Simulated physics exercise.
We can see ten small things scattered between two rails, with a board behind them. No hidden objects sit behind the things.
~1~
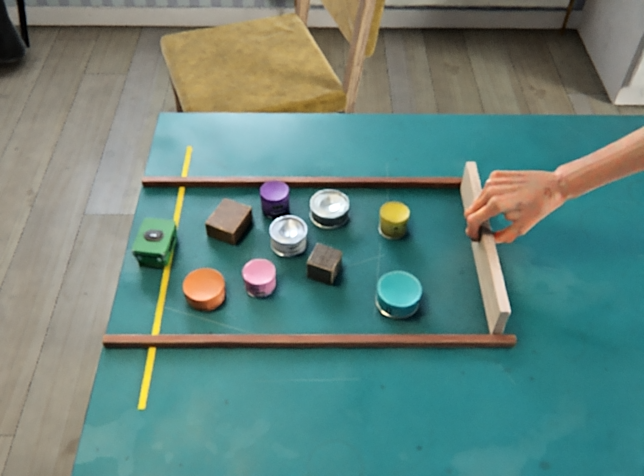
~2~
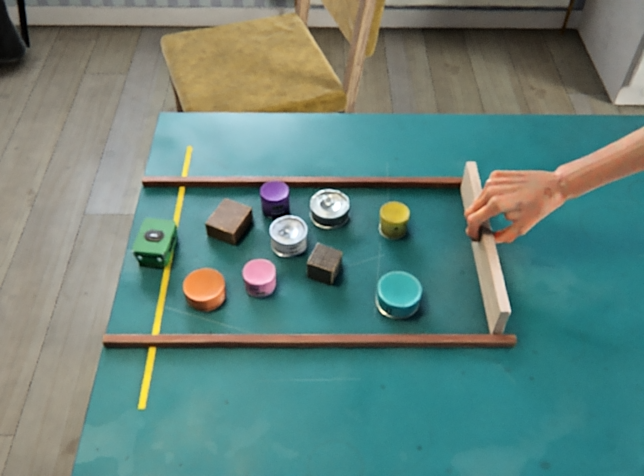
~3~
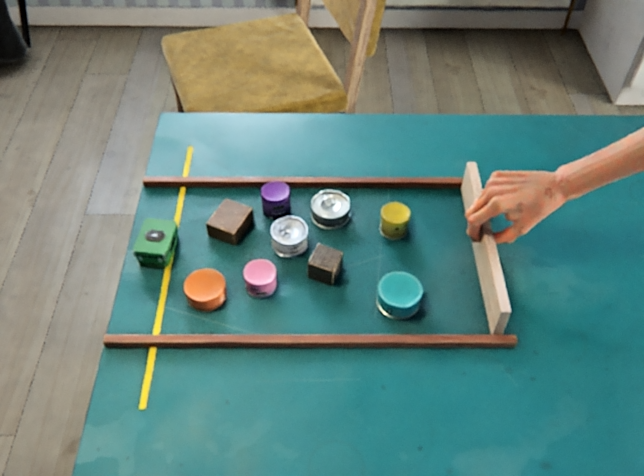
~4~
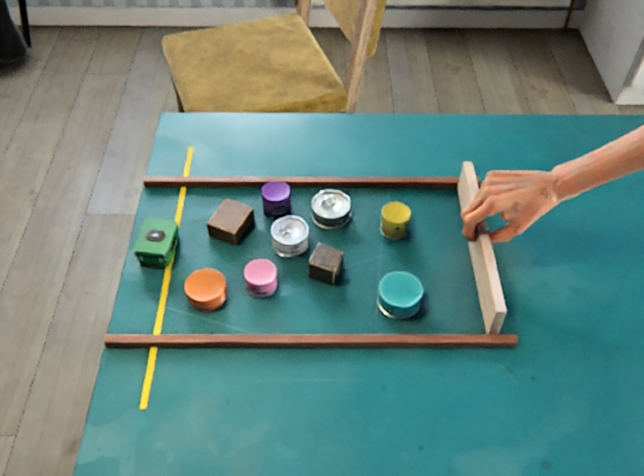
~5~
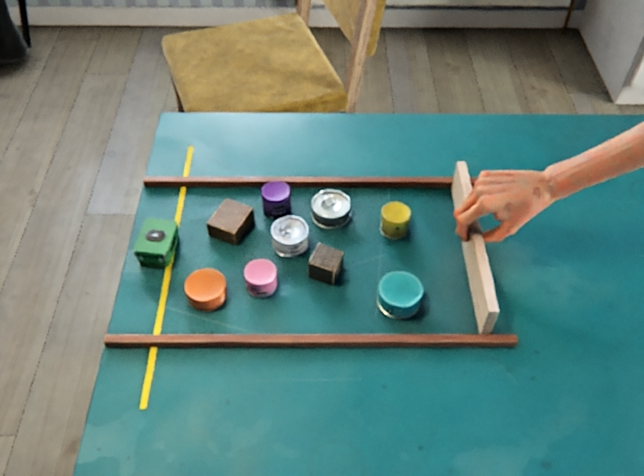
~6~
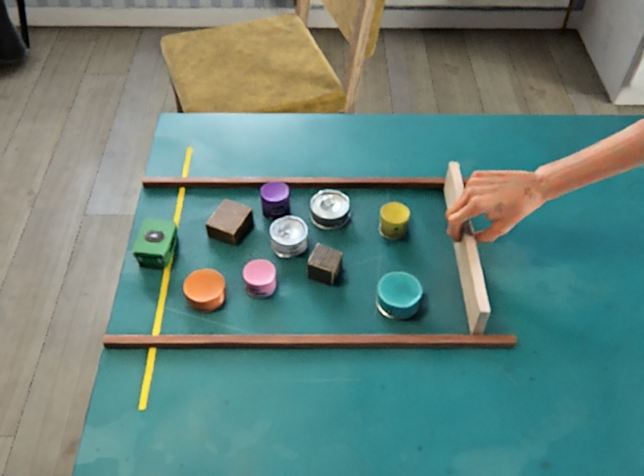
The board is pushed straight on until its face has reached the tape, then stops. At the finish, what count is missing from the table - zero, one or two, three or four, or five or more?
Missing: Three or four.
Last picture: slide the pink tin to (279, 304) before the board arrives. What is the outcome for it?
From that start, the object then does not stay.
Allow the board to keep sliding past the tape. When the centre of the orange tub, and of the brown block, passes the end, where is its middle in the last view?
Near (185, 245), then near (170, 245).
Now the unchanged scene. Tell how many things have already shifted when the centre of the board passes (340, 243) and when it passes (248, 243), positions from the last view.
So 4, and at the other place 9.
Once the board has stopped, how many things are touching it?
The count in contact is 5.
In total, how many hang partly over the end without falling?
That'd be 2.
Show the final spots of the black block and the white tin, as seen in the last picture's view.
Listed in order, first is (151, 271) and the other is (151, 246).
Soon after, none off yet; green case at rest near (157, 244); orange tub at rest near (205, 290); brown block at rest near (230, 222).
After that, none off yet; green case moving near (153, 246); orange tub displaced about its own width near (151, 298); brown block displaced about its own width near (180, 219).
In the end, the number that fall off is three or four; gone, purple tub, orange tub and green case.
